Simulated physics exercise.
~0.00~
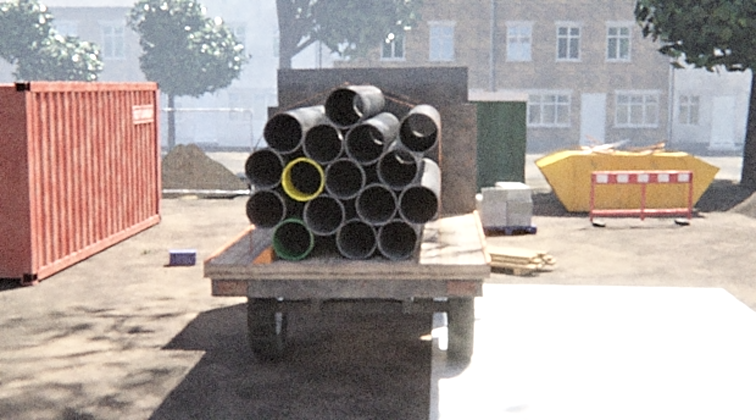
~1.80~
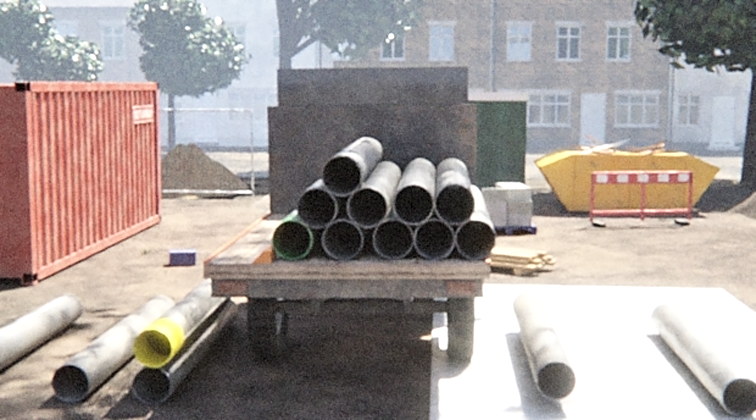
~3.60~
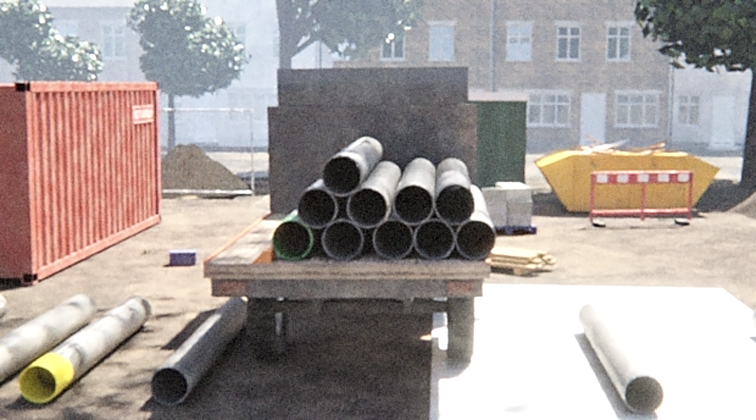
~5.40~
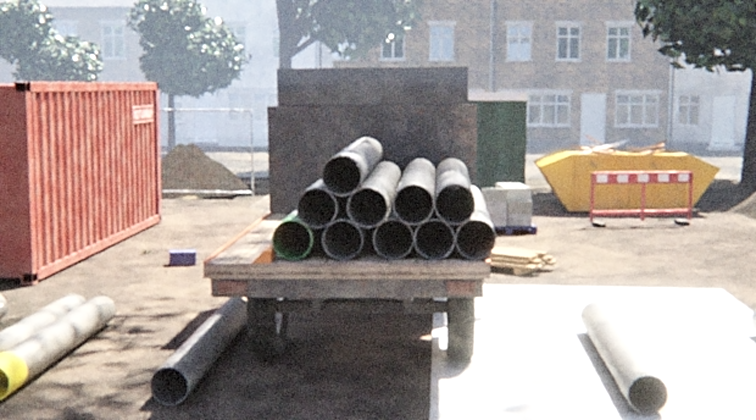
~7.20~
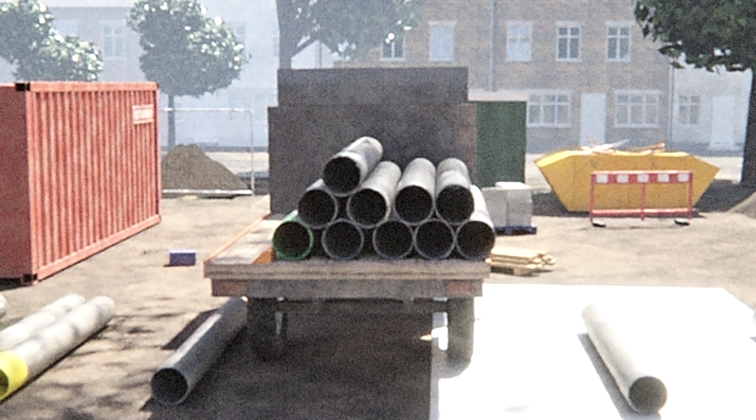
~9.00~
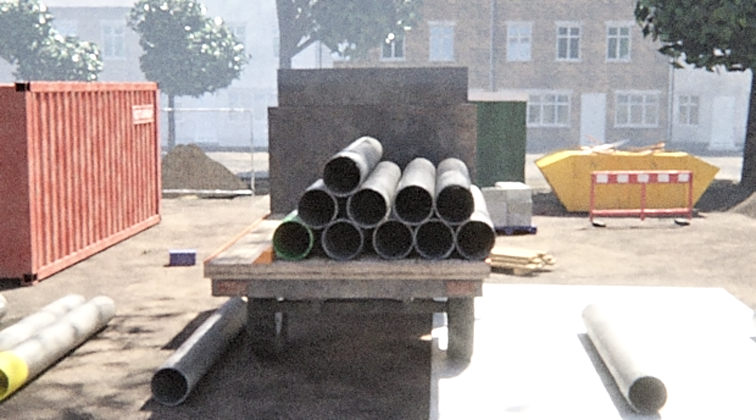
Plastic pipes stacked on a parked flatbed spilled off both sides once their straps were released, the yellow-marked one dropping to the left and rolling away until it lay still on the ground, while the green-marked one stayed aboard with the remaining pile.
